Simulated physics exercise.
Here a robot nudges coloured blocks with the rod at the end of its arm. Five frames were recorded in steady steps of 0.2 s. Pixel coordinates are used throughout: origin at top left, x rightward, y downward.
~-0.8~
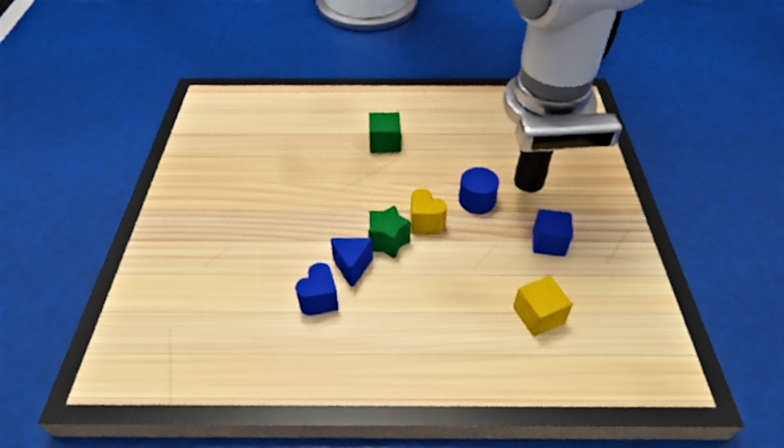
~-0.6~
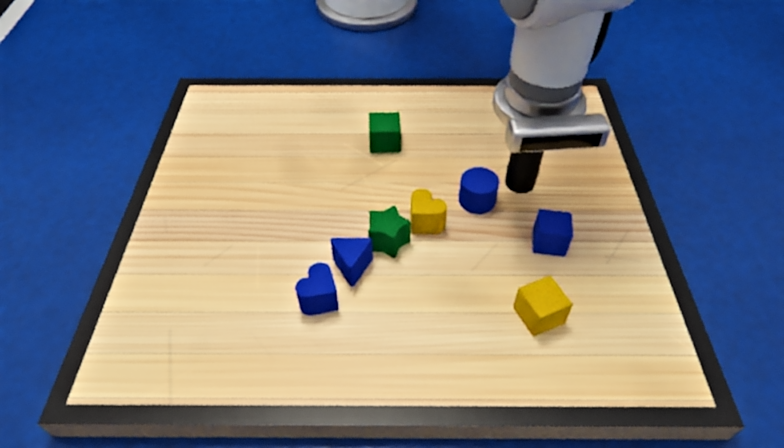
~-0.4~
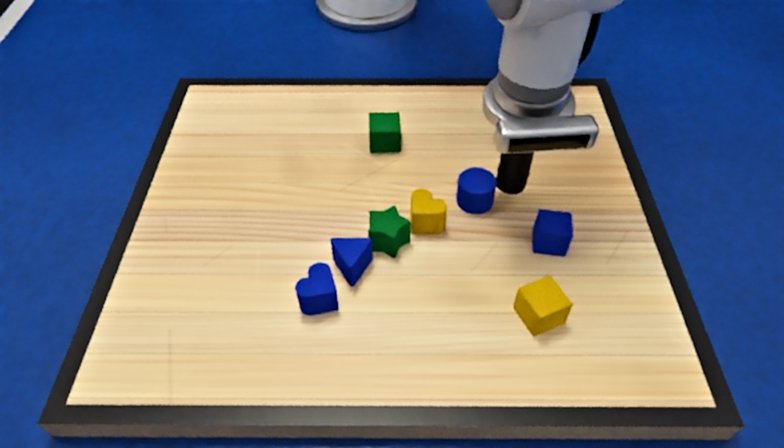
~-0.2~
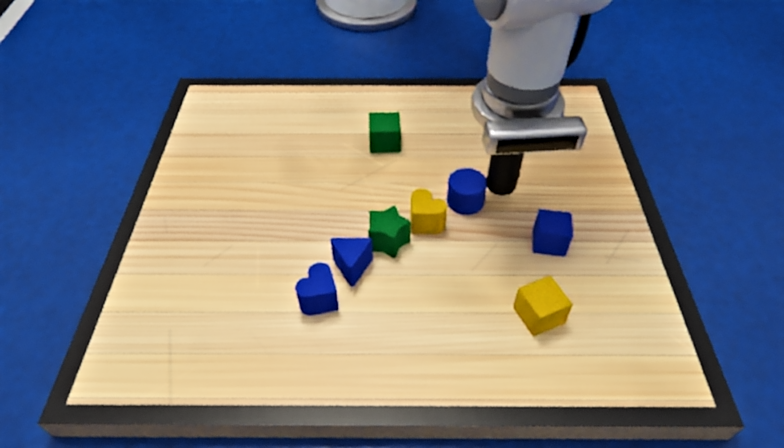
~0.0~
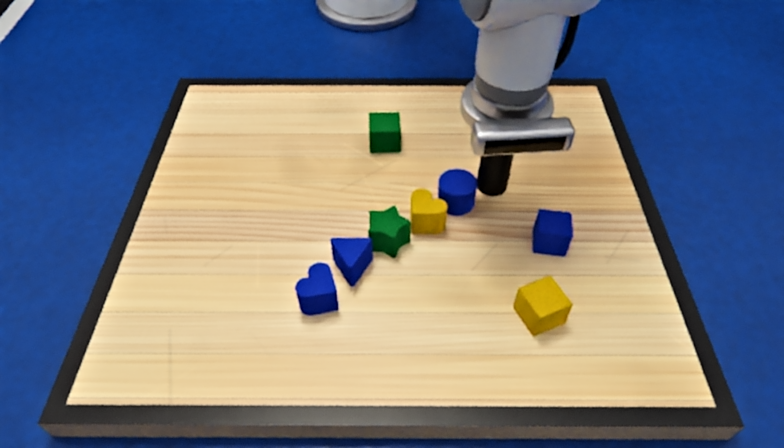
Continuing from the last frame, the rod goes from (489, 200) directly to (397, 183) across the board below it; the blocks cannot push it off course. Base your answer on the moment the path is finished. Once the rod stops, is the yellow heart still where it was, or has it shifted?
That block gets shifted.
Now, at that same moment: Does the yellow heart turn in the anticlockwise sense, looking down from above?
Short answer: Yes.
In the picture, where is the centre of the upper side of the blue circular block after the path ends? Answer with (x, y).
It is at (378, 182).
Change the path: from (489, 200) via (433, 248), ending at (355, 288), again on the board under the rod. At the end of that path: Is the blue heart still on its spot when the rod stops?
The answer is yes.
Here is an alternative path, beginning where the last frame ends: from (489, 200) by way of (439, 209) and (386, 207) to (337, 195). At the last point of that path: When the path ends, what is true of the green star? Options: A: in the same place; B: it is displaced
It's B.
The first path, step by step. One third of the way, rod at (458, 181); yellow heart at (420, 203), turned 35° anticlockwise; blue circular block at (426, 180).
Two thirds of the way, rod at (427, 175); yellow heart at (415, 204), turned 55° anticlockwise; blue circular block at (398, 180).
At the end, rod at (397, 169); green four-sided block still; yellow heart at (415, 204), turned 55° anticlockwise; blue circular block at (378, 182).
